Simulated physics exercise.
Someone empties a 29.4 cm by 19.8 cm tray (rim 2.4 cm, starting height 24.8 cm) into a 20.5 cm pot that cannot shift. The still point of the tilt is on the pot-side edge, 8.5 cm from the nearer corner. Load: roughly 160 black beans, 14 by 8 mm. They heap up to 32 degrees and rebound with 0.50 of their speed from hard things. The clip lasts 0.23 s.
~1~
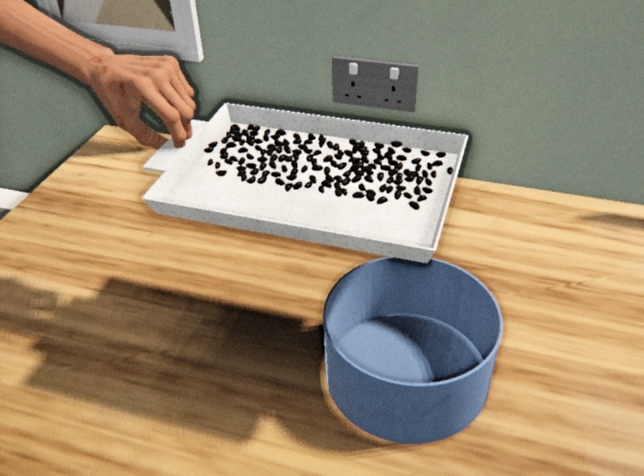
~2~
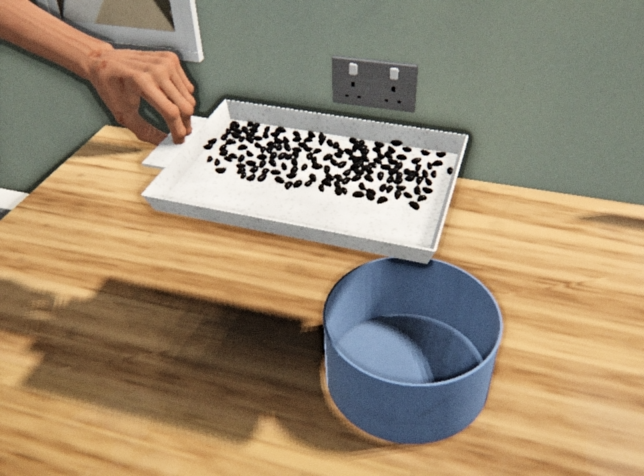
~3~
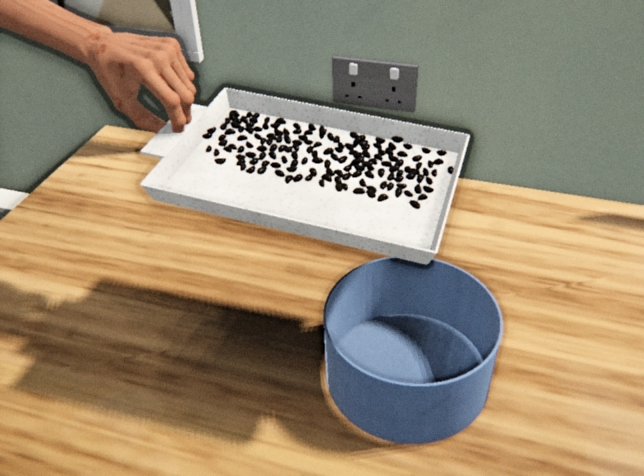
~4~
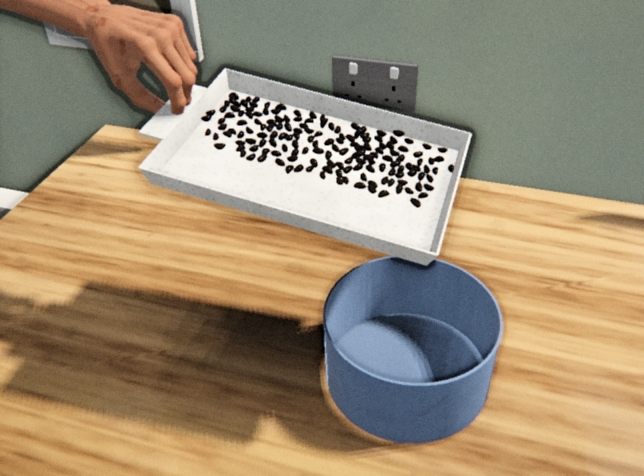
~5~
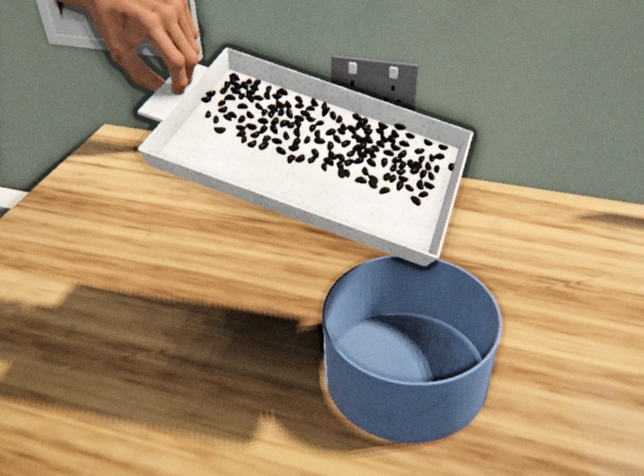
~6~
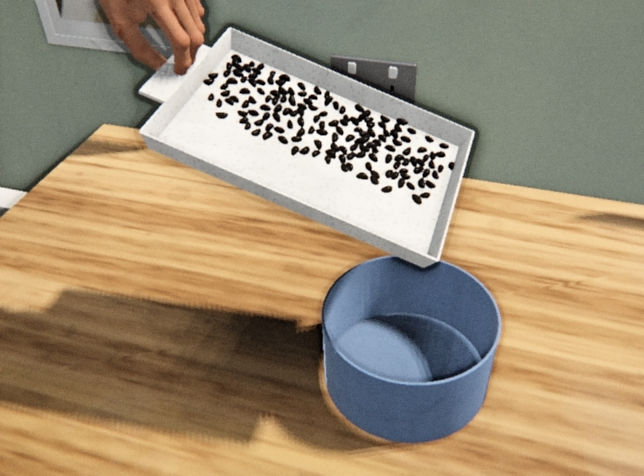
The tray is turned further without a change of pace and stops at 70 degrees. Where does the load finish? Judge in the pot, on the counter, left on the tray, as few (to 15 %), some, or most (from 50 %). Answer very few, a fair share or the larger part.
In the pot: A fair share; on the counter: A fair share; left on the tray: A fair share.
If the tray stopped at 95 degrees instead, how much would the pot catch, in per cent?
In that case some 60 per cent.
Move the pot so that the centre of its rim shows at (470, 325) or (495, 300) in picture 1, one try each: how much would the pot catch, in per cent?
About 65 and 35 per cent.
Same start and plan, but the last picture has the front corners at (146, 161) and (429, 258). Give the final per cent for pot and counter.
Pot 50, counter 25.
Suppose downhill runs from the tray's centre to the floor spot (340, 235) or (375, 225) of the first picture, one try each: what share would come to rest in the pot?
Some 55 and 45 per cent.
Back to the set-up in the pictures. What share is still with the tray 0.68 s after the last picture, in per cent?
Some 40 per cent of the load.
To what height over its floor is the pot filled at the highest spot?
Some 1.0 cm.
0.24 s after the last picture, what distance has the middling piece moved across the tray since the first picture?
Roughly 4 cm.
Then, 0.24 s after the last picture, tilt 45 degrees; the tray holds 100 %, the pot 0 %.
Then, 0.40 s after the last picture, tilt 62 degrees; the tray holds 100 %, the pot 0 %.
Then, 0.68 s after the last picture, tilt 70 degrees; the tray holds 40 %, the pot 15 %.
In the end, pot 25 %, counter 40 %, tray 30 %.
